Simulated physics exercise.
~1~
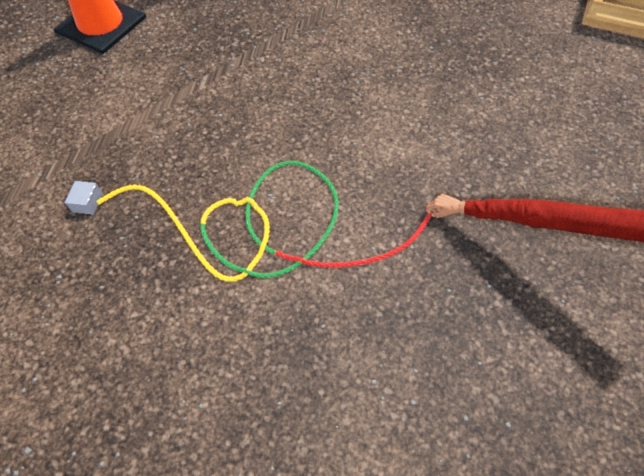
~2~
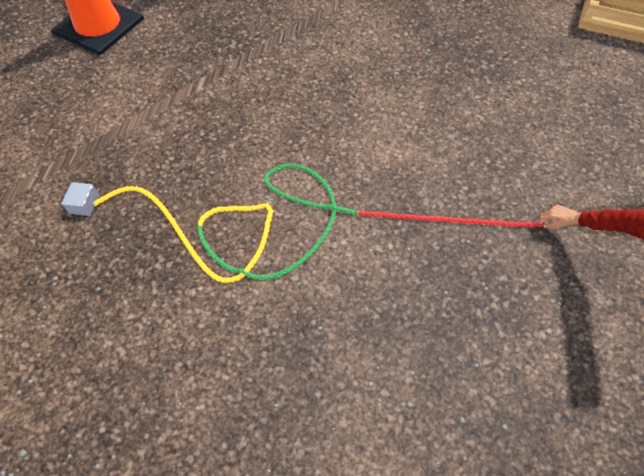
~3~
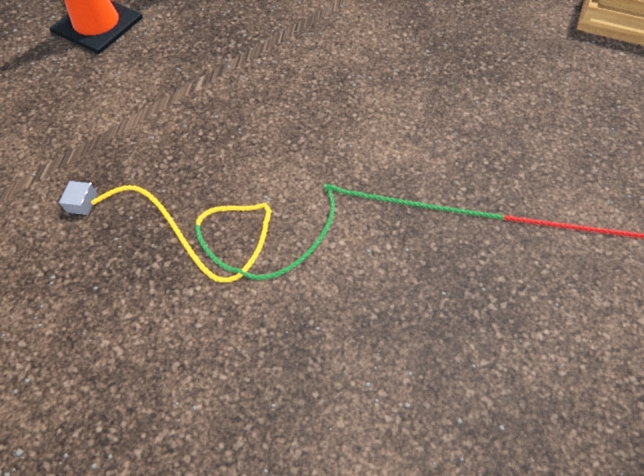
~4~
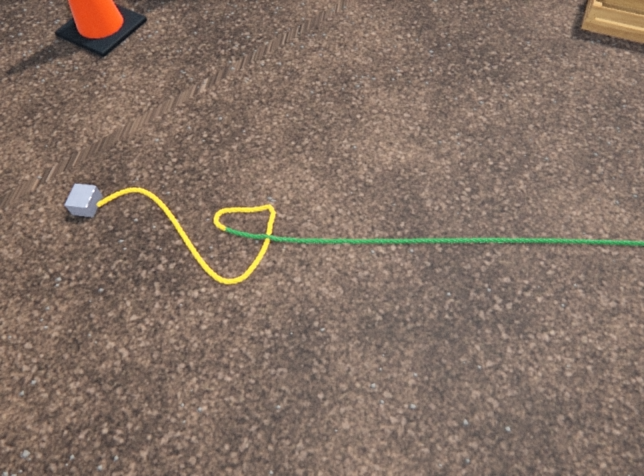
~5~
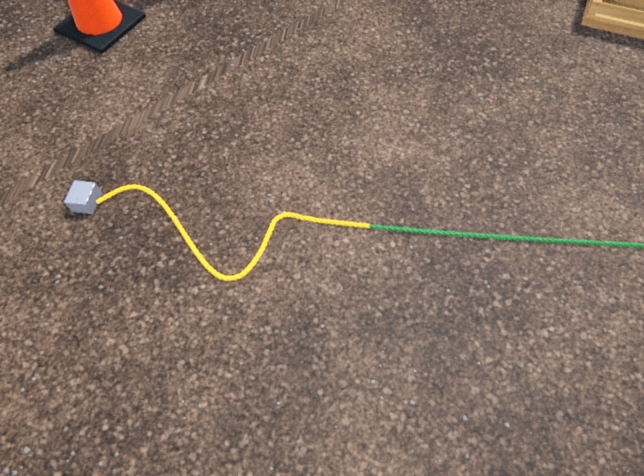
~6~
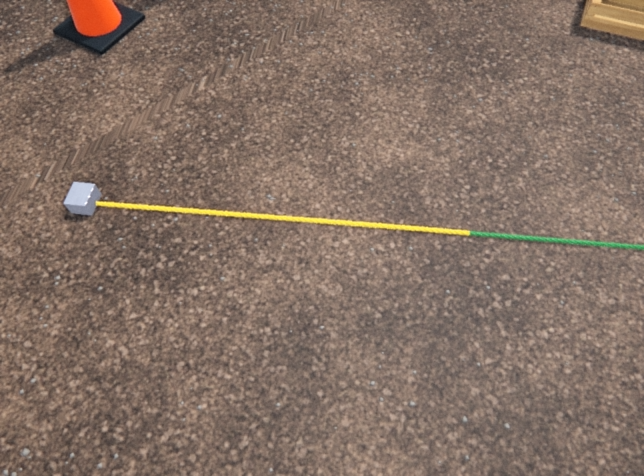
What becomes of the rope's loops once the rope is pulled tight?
They all open out without forming a knot, and the rope ends up in a straight line running right from the grey block.
At the start, a rope of yellow, green and red lengths lies in overlapping loops on rough brown ground, its yellow end at a small grey block on the left and its red end in the hand of a red-sleeved arm. The hand pulls the red end to the right and leaves the view, and the green loop shrinks and opens out. The green length then stretches away to the right while the yellow loop gets smaller. That loop opens too, leaving a wavy yellow curve near the block. Finally the rope runs straight from the block to the right edge, with no knot in it.
